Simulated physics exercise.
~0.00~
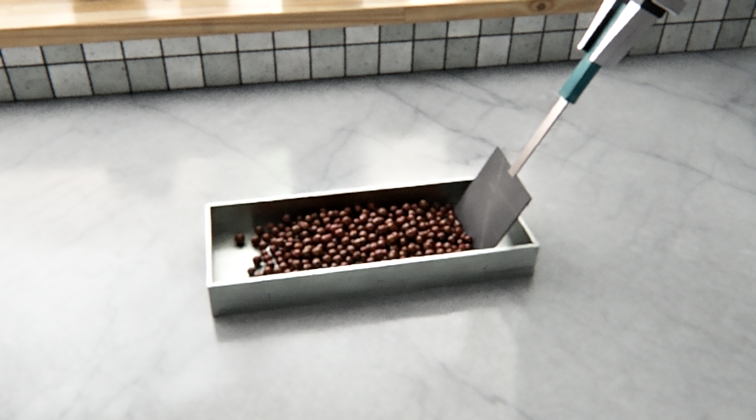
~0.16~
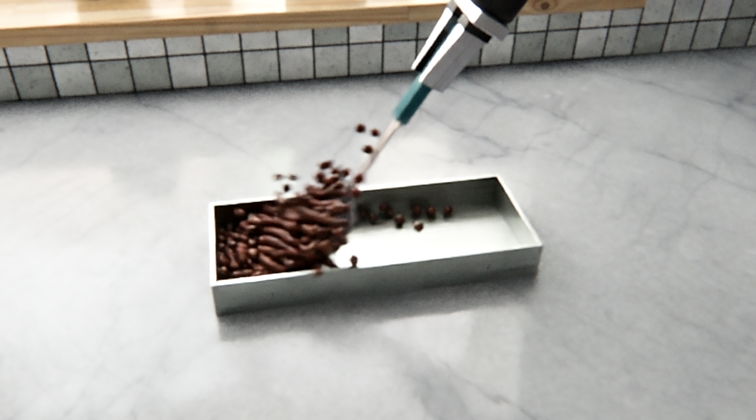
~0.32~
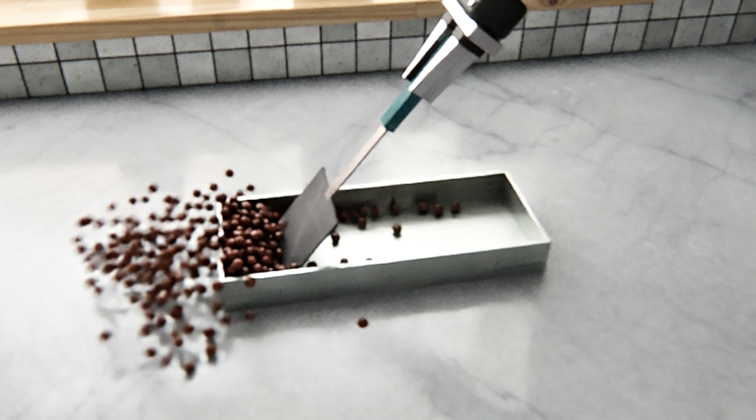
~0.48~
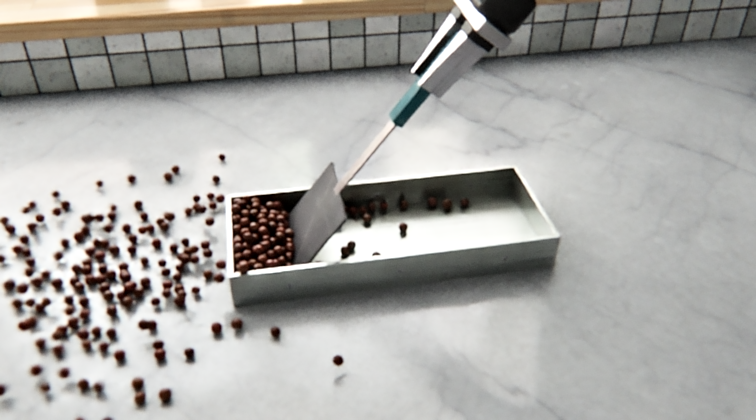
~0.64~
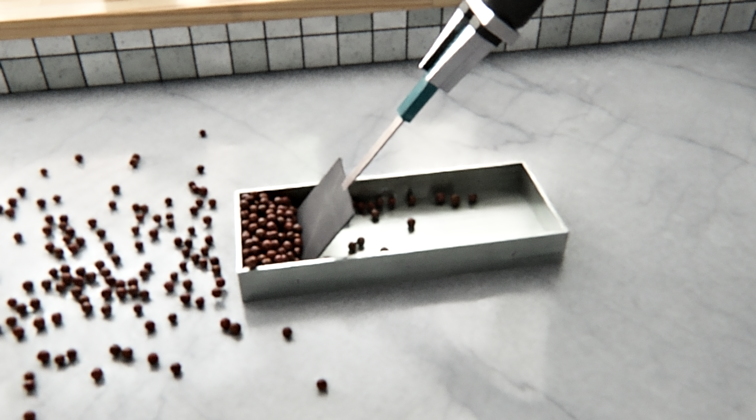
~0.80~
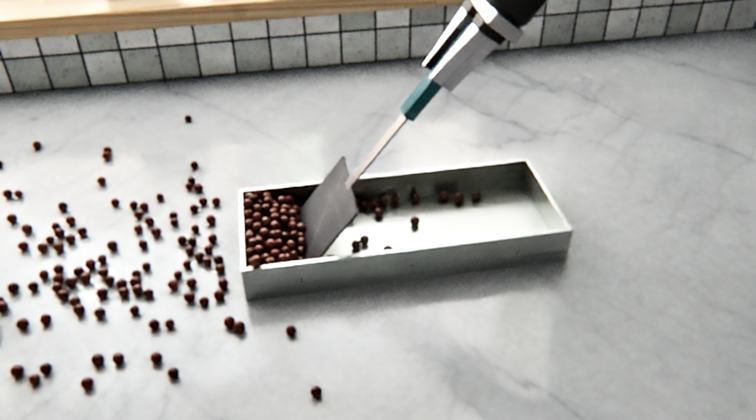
A robot arm sweeps a spatula left through a trough, spilling many brown beads onto the counter.
